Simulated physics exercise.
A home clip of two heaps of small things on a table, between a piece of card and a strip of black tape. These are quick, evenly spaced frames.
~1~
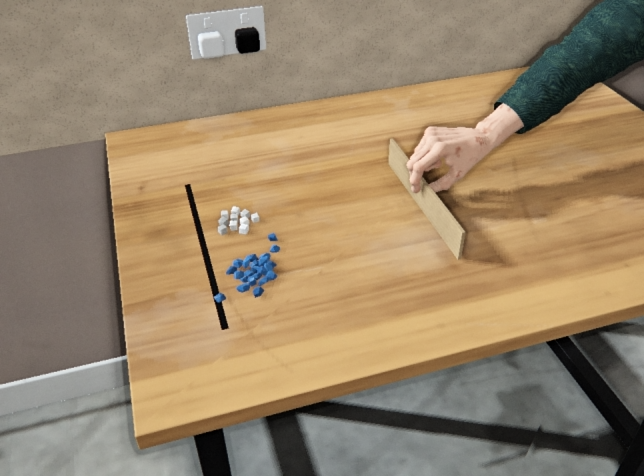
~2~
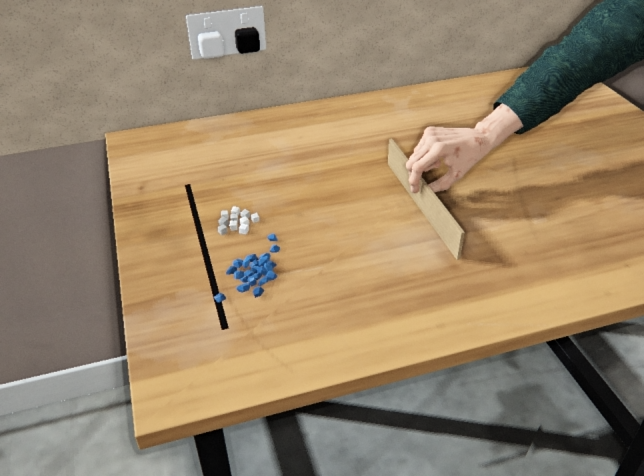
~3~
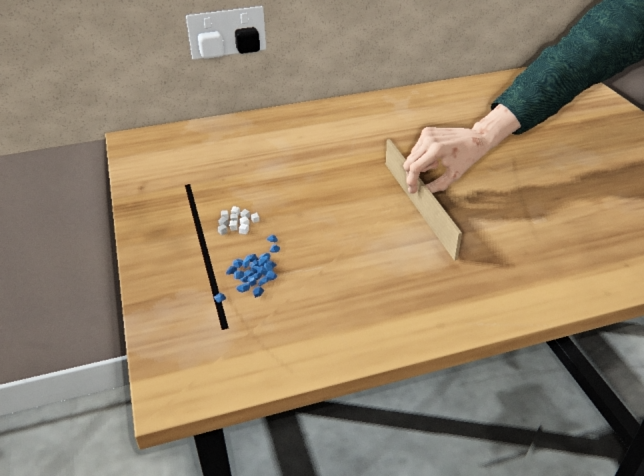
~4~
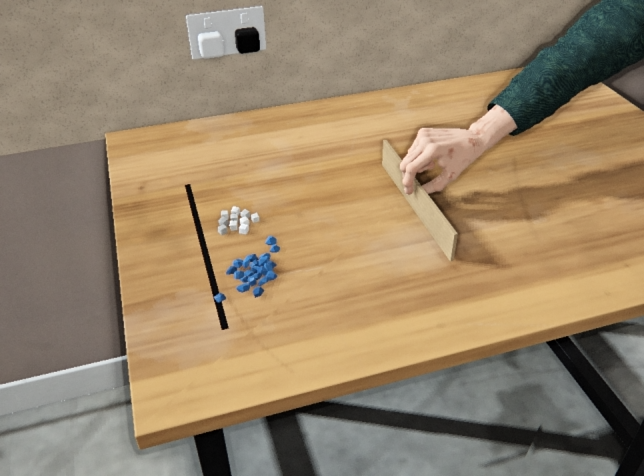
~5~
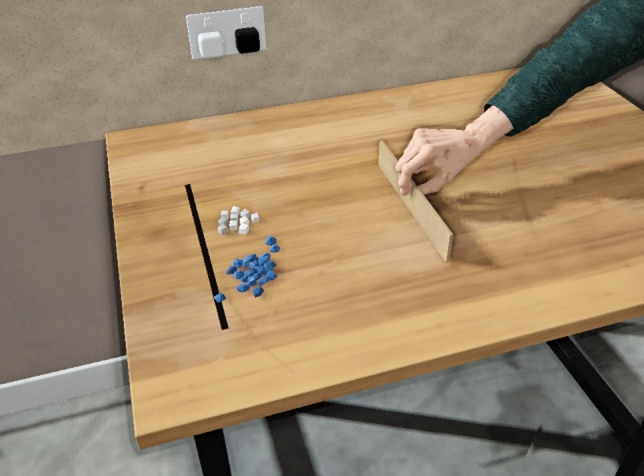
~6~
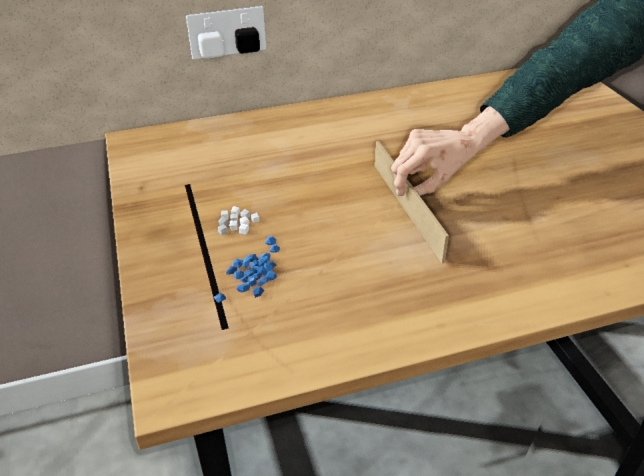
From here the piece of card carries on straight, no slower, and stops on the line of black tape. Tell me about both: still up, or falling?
The near lot stays on top and the far lot stays on top.
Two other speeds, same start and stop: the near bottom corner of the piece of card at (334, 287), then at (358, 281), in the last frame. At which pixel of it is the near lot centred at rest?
One: (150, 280). Two: (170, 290).
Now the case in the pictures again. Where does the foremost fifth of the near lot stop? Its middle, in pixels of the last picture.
Around (182, 284).
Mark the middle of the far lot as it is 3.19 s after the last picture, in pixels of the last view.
Near (188, 231).
Then, 1.45 s after the last picture, piece of card still moving, near (305, 204); near lot all on the table, its front near (221, 297); far lot all on the table, its front near (223, 230).
Then, 2.91 s after the last picture, piece of card stopped at the black tape; near lot all on the table, its front near (178, 281); far lot all on the table, its front near (179, 234).
At rest, piece of card stopped at the black tape; near lot all on the table, its front near (178, 281); far lot all on the table, its front near (179, 234).
